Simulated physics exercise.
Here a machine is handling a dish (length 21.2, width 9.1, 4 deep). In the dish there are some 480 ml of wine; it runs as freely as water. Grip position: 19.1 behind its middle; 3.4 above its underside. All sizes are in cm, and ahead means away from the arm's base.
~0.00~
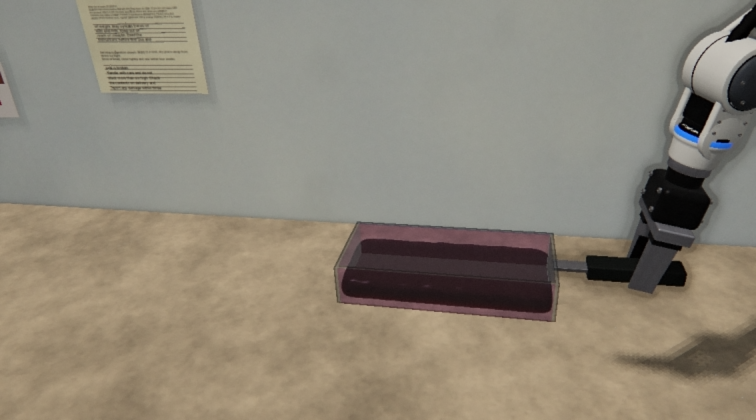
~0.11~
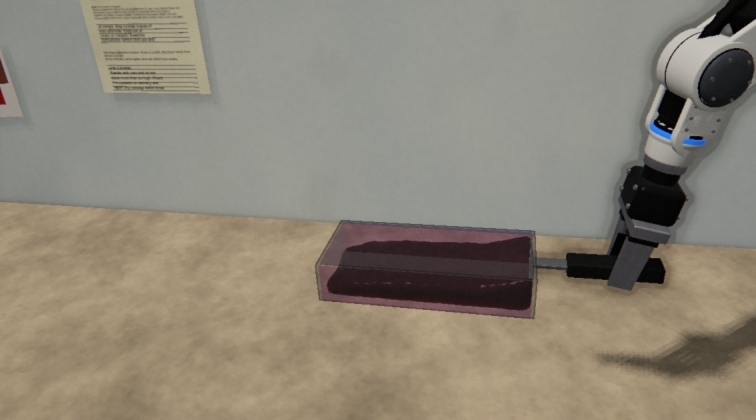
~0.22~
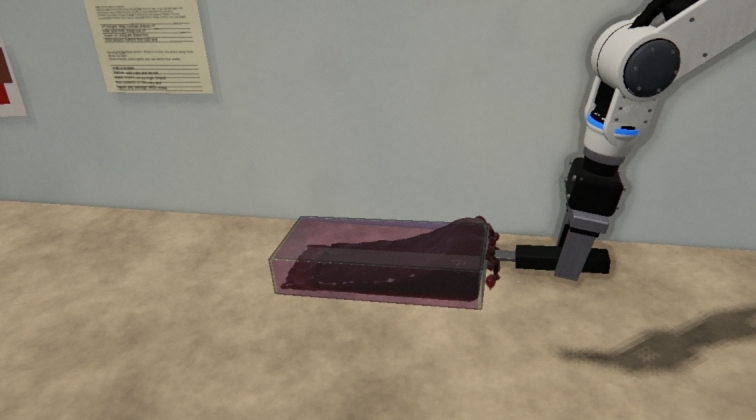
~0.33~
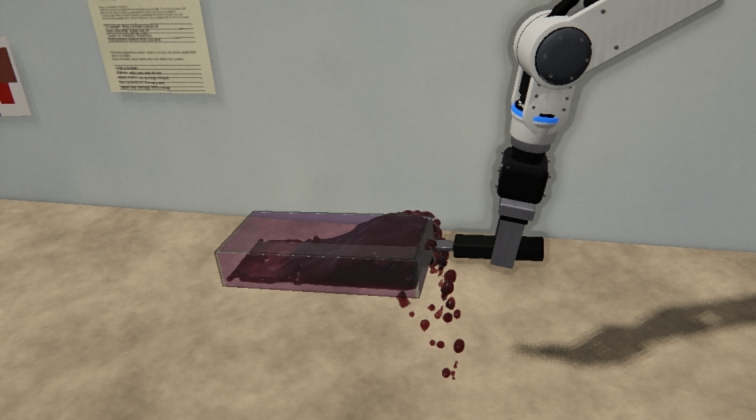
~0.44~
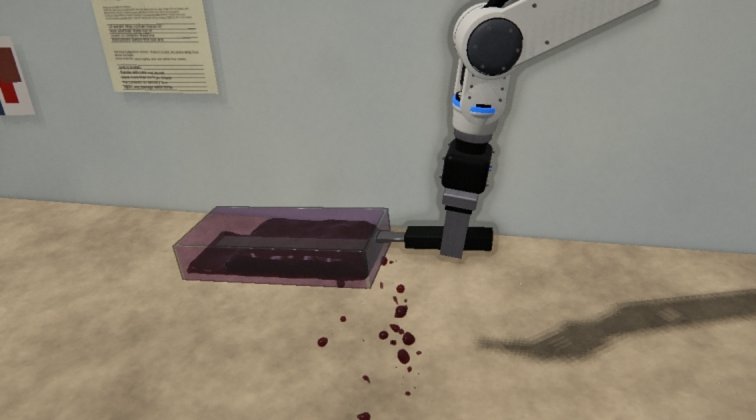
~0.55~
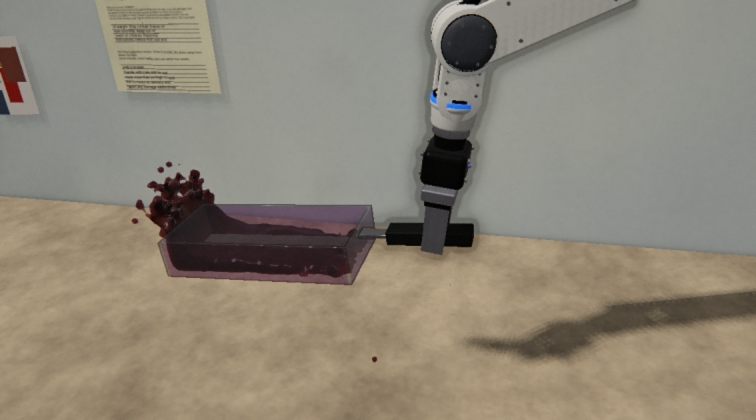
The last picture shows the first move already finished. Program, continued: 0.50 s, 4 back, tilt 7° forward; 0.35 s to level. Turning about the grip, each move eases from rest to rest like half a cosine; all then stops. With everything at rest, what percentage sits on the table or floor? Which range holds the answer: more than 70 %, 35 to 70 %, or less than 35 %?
The range is 35 to 70 %.
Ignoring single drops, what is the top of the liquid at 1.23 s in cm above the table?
Stray drops aside, I'd put it at close to 20 cm.
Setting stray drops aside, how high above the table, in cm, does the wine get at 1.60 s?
Max height: Around 20 cm.
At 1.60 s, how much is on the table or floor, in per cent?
Share: Close to 50 %.
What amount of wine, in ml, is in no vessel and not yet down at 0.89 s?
About 50 ml.
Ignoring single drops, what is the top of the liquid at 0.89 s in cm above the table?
I'd put it at some 20 centimetres up.
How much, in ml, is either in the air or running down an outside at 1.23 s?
Amount outside the vessels: Near 0 ml.
After 0.89 s, tilted 6° forward, liquid up to 23 above the table; 245 ml in the dish, 185 ml on the table or floor, 50 ml in the air or running down outside.
After 1.23 s, tilted 3° forward, liquid up to 21 above the table; 245 ml in the dish, 235 ml on the table or floor.
After 1.60 s, level, liquid up to 20 above the table; 245 ml in the dish, 235 ml on the table or floor.
After 2.40 s, level, liquid up to 20 above the table; 245 ml in the dish, 235 ml on the table or floor.
At rest, 245 ml in the dish, 235 ml on the table or floor. That is 49 % on the table or floor.
